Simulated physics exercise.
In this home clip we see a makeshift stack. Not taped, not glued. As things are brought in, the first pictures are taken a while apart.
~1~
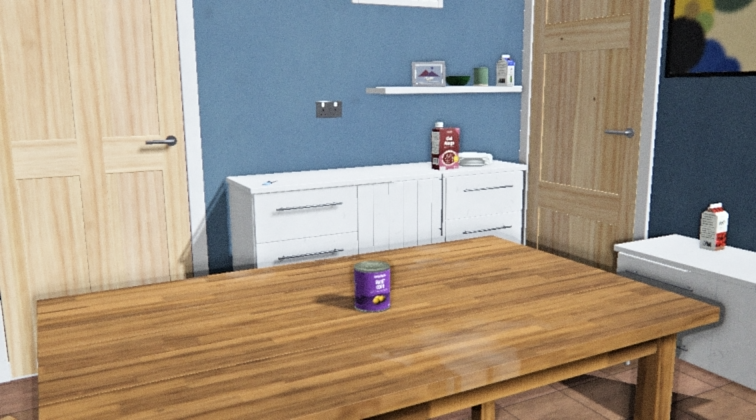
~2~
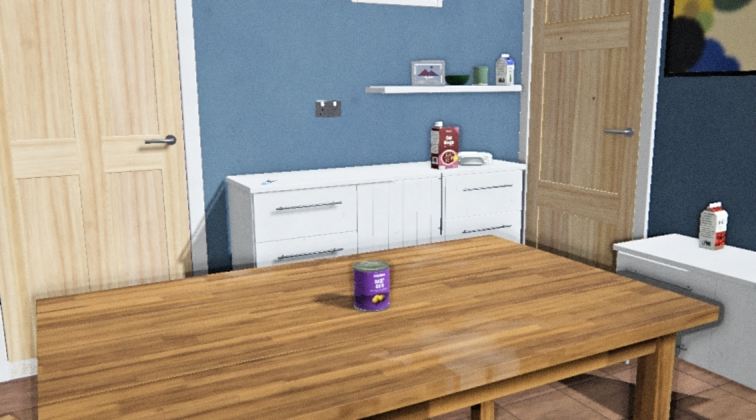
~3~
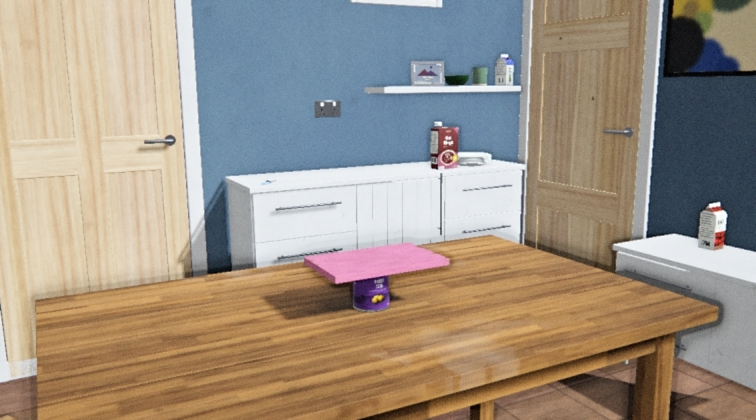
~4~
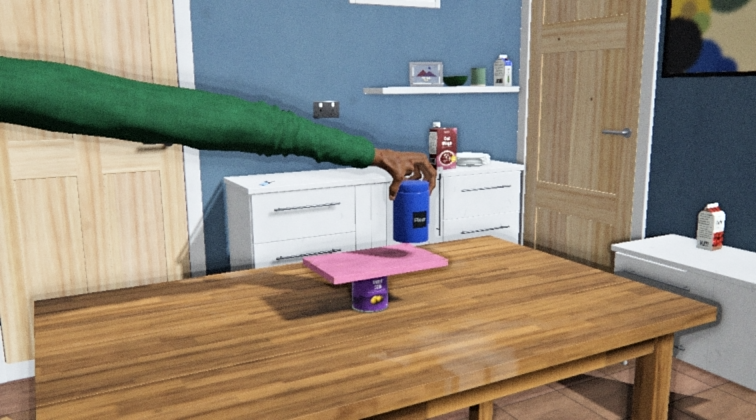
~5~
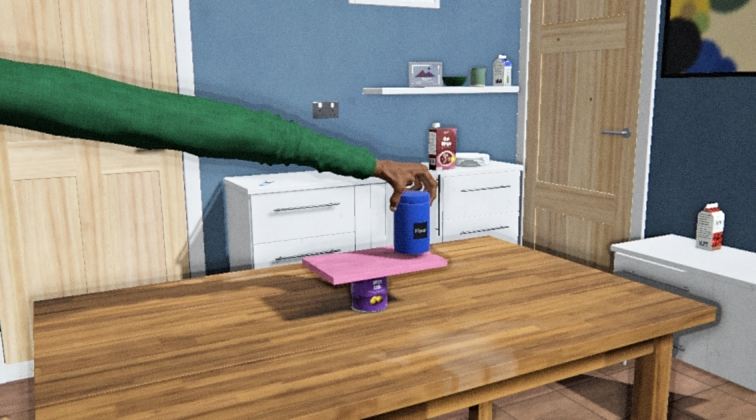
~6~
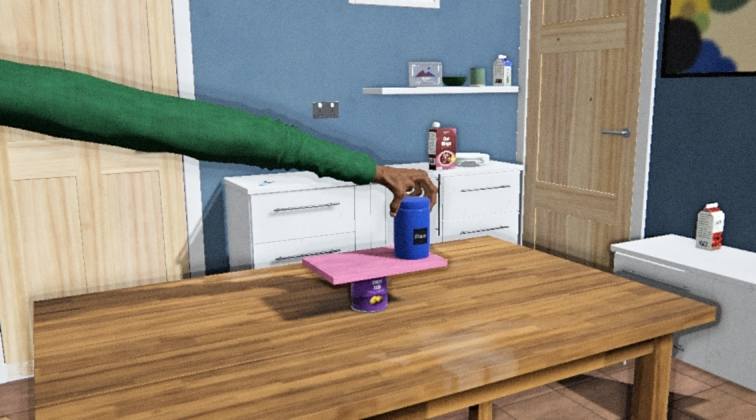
A green-sleeved arm lowering a blue jar onto the right side of a pink board resting on a purple tin.
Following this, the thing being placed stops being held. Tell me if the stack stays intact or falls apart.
The result is a spill.
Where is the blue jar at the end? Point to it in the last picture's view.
Look near (461, 276) in the final picture.
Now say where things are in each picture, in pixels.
The last thing is not in view yet; purple tin (372, 286), in the first frame.
The last thing is not in view yet; purple tin (372, 286), in the second frame.
The last thing is not in view yet; purple tin (371, 286), in the third frame.
On its way; blue jar (411, 211); purple tin (370, 287), in the fourth frame.
On its way; blue jar (412, 222); purple tin (369, 287), in the fifth frame.
Set down, still held; blue jar (412, 227); purple tin (369, 287), in the sixth frame.
Then, 0.30 s on from there, blue jar now fallen; pink board turned 26° from how it was put.
Then, 0.40 s on from there, pink board turned 55° from how it was put.
Then, 0.50 s on from there, pink board turned 58° from how it was put.
Then, 0.70 s on from there, pink board turned 33° from how it was put.
In the end, fallen, blue jar; toppled in the stack, pink board; purple tin unmoved. At the end, from the last picture's camera, blue jar near (461, 276). The stack gives way.
